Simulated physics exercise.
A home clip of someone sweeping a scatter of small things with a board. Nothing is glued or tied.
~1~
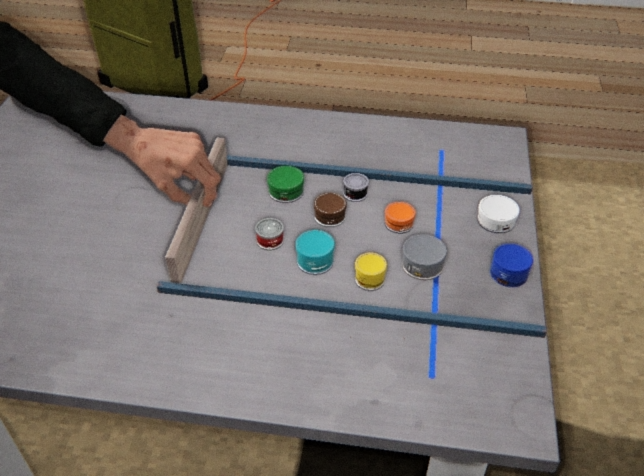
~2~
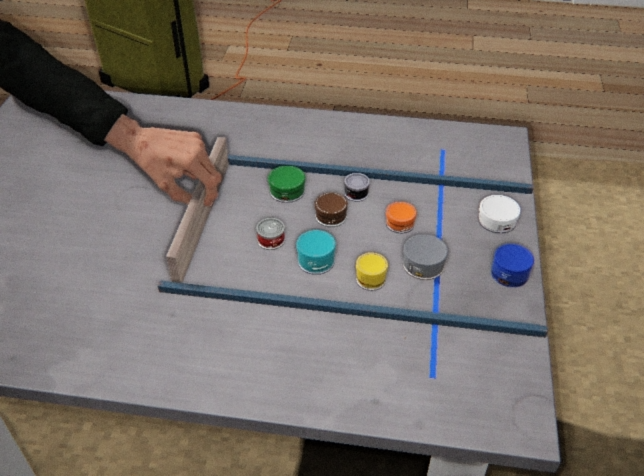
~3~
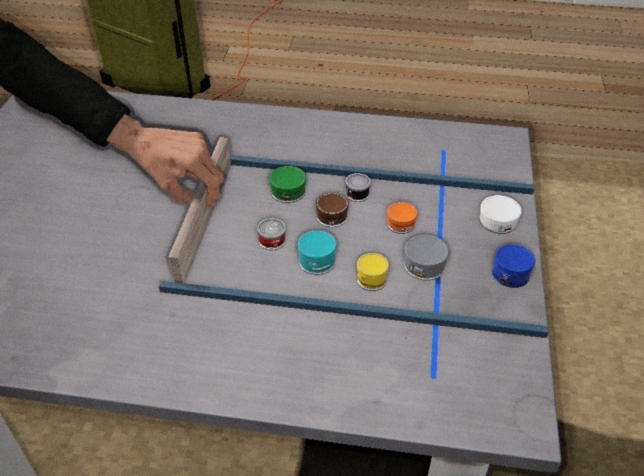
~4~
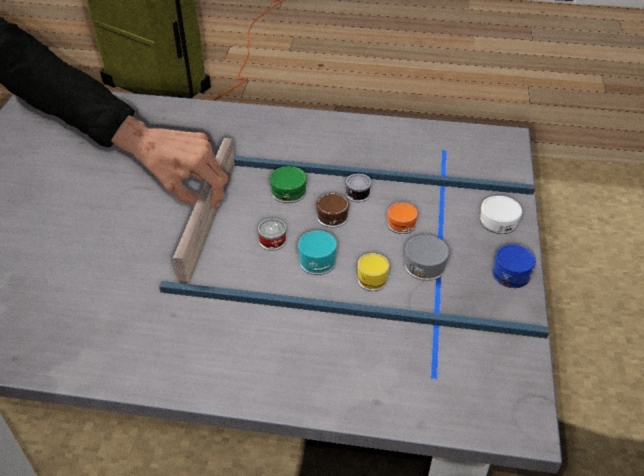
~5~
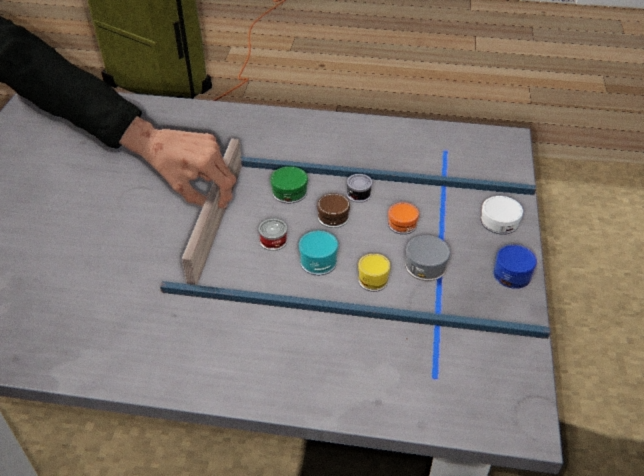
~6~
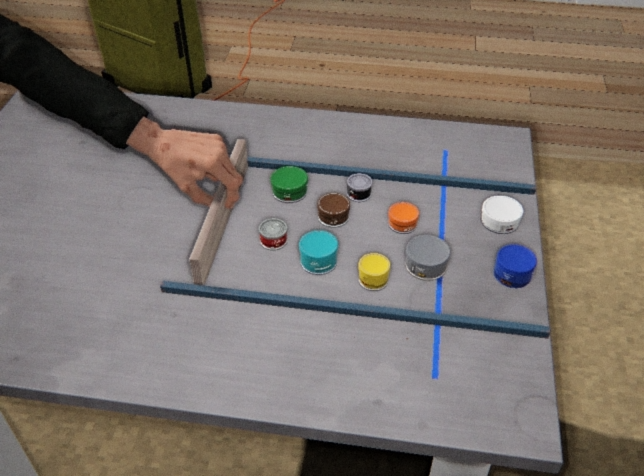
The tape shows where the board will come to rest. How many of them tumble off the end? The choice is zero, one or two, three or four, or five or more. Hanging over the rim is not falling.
The number that fall off is zero.
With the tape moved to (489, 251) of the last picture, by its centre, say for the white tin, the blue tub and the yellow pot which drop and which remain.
The white tin comes down; the blue tub falls; the yellow pot survives.
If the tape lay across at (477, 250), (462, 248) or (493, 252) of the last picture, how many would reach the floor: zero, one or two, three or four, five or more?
Taking them in turn, one to two; one to two; 1 or 2.
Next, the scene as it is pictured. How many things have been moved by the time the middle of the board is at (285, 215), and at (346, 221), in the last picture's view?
The counts are 2 and 6.
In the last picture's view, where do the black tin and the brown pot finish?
About (483, 192), and the other about (459, 227).
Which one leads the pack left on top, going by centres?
It is the blue tub.
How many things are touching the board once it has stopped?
It touches 5.
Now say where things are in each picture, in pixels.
Blue tub (511, 266); white tin (498, 214); grey tin (424, 257); board (200, 207); tape (438, 246), in the first picture.
White tin (499, 214); brown pot (331, 210), in the second picture.
Grey tin (426, 257); orange pot (402, 218), in the third picture.
Blue tub (514, 267); green pot (288, 185), in the fourth picture.
White tin (501, 215); yellow pot (374, 273), in the fifth picture.
Blue tub (515, 267); white tin (501, 215); grey tin (427, 258); board (222, 208); tape (441, 246), in the sixth picture.
Soon after, none off yet; blue tub at rest near (515, 267); white tin at rest near (501, 215); grey tin at rest near (427, 258).
Then, none off yet; blue tub at rest near (515, 267); white tin at rest near (501, 215); grey tin moved about its own width near (454, 257).
At rest, the number that fall off is zero.
